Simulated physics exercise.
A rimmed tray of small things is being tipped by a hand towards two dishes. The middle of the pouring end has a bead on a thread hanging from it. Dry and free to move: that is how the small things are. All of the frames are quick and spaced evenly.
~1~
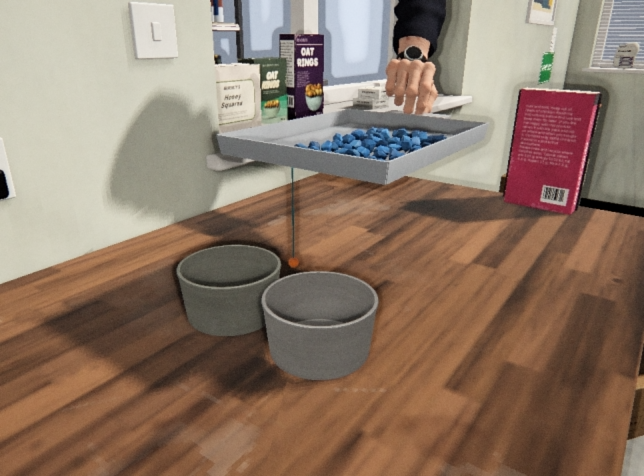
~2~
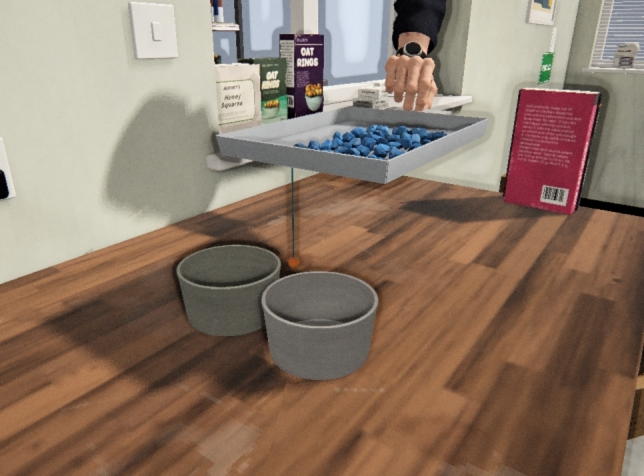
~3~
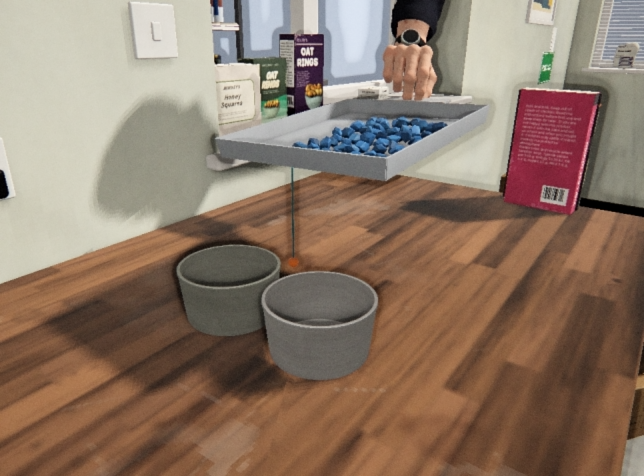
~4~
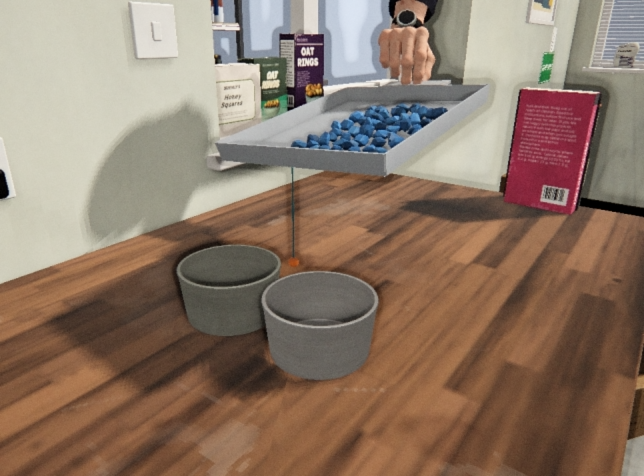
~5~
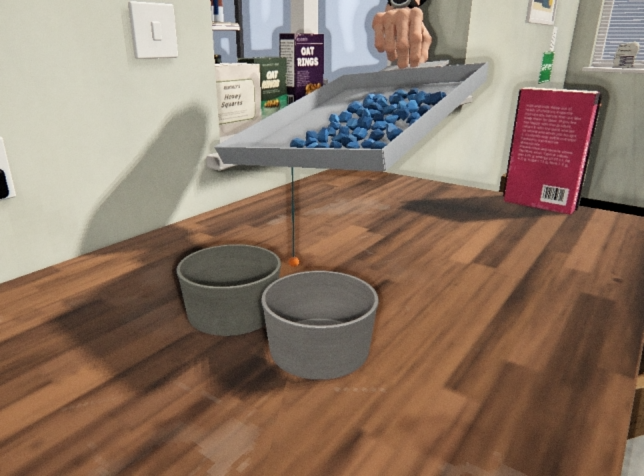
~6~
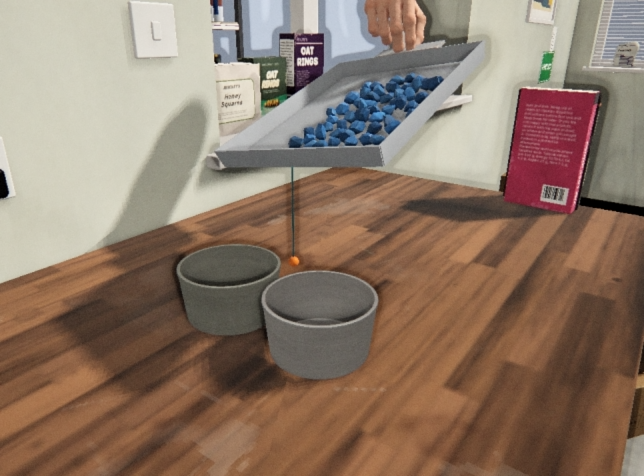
A hand wearing a dark watch raises the far side of a grey rimmed tray, gradually tilting it towards its left front corner while the blue stones stay bunched inside. Below it, a small orange bead hangs on a dark thread behind two round grey dishes on a wood-plank surface. The steady, slightly raised view shows a pale-walled room with food boxes behind and a red book at right.
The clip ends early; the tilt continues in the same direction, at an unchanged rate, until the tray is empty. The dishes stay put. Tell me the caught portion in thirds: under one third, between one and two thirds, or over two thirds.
Upwards of two thirds.
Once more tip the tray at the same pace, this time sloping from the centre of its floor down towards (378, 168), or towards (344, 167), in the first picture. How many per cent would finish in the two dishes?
First case: 40 %; second case: 70 %.
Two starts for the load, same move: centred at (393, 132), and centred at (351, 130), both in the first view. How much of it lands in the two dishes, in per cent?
About 90 % and 90 %.
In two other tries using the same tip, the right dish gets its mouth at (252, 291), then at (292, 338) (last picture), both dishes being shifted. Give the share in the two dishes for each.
Trial 1 around 60 percent, trial 2 around 20 percent.
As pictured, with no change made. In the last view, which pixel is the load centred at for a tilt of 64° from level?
Close to (266, 139).
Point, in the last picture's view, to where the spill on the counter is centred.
Around (172, 365).
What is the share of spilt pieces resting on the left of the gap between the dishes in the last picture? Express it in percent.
Looks to be around 90 per cent of the spill.
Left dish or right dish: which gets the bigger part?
It's the one on the left.
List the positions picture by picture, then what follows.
The first picture shows corners of the pouring end at (220, 134) and (387, 161), level; middle of the load at (382, 146), aquarium stones; left dish at (194, 304); right dish at (285, 344); bead on its thread at (294, 262).
The second picture shows corners of the pouring end at (220, 135) and (387, 160), level; middle of the load at (382, 144).
The third picture shows corners of the pouring end at (219, 138) and (385, 157), tipped barely, lowest at the left corner; middle of the load at (382, 137).
The fourth picture shows corners of the pouring end at (219, 142) and (384, 153), tipped a little, lowest at the left corner; middle of the load at (381, 128).
The fifth picture shows corners of the pouring end at (218, 146) and (381, 148), tipped clearly, lowest at the left corner; middle of the load at (379, 118).
The sixth picture shows corners of the pouring end at (218, 150) and (378, 144), tipped clearly, lowest at the left corner; middle of the load at (374, 110); left dish at (193, 303); right dish at (285, 343).
Soon, tray tipped steeply; all on the tray.
A while on, tray tipped past a quarter turn; about two thirds on the tray; about a quarter in the left dish; a small part outside both; a stray few in the air.
Towards the end, tray tipped past a quarter turn; most in the left dish; about a quarter outside both.
Finally, tray tipped past a quarter turn; none in the right dish; most in the left dish; about a quarter outside both.
